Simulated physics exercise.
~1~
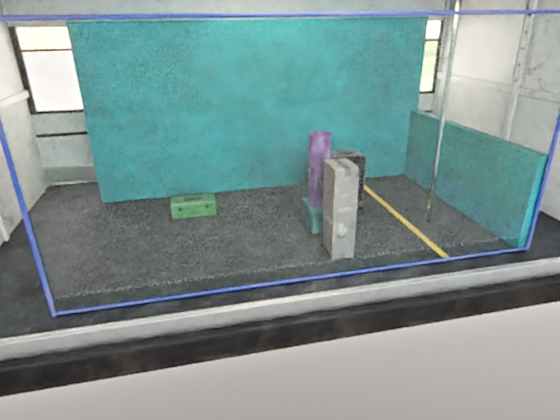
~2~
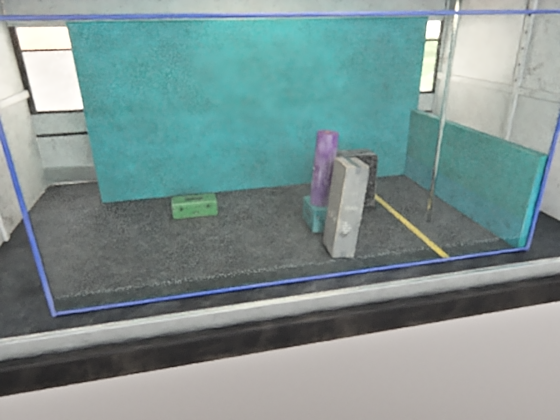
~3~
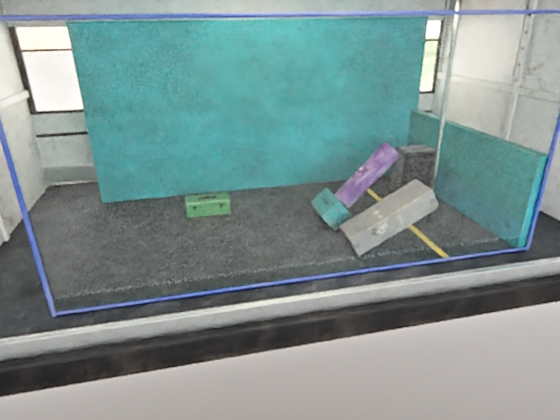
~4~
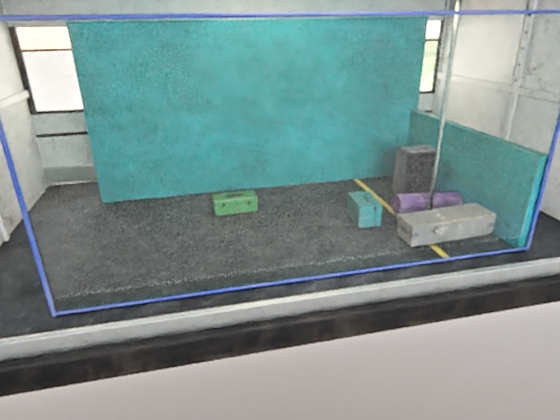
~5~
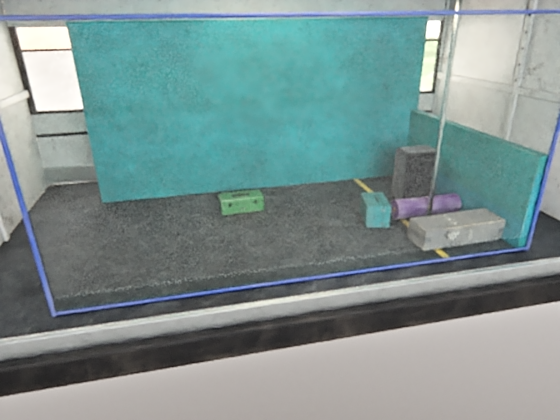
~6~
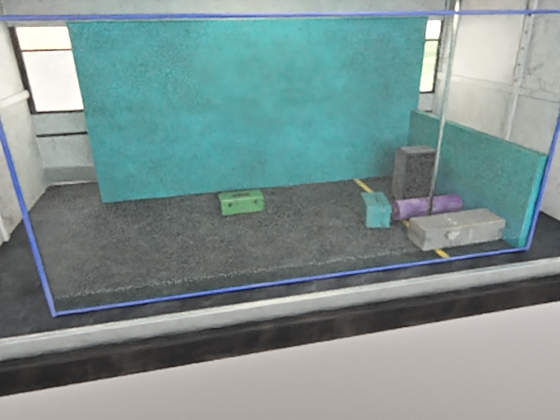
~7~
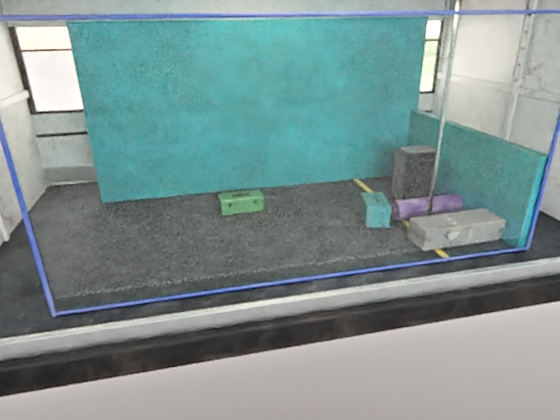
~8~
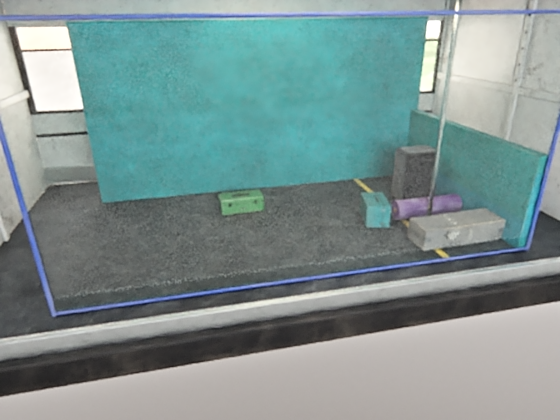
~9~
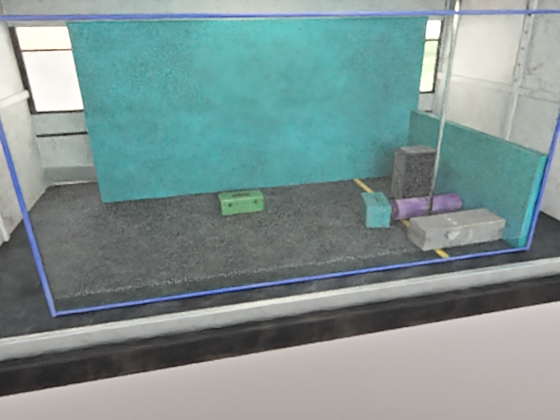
A large teal wall backs a dark-floored rail car bay, seen from slightly above through its open side, with a lower teal wall and a pole at the right. A grey tall box, a purple roll and a black case stand close together right of centre, with a teal toolbox beside them, a yellow line to their right and a green toolbox farther left. The upright goods shift right, then the box and roll topple rightward as the teal toolbox turns. The black case moves right, staying upright, while both toolboxes slide right. Finally, everything rests, the box and roll lying beyond the line, the black case standing past it, and both toolboxes short of it.
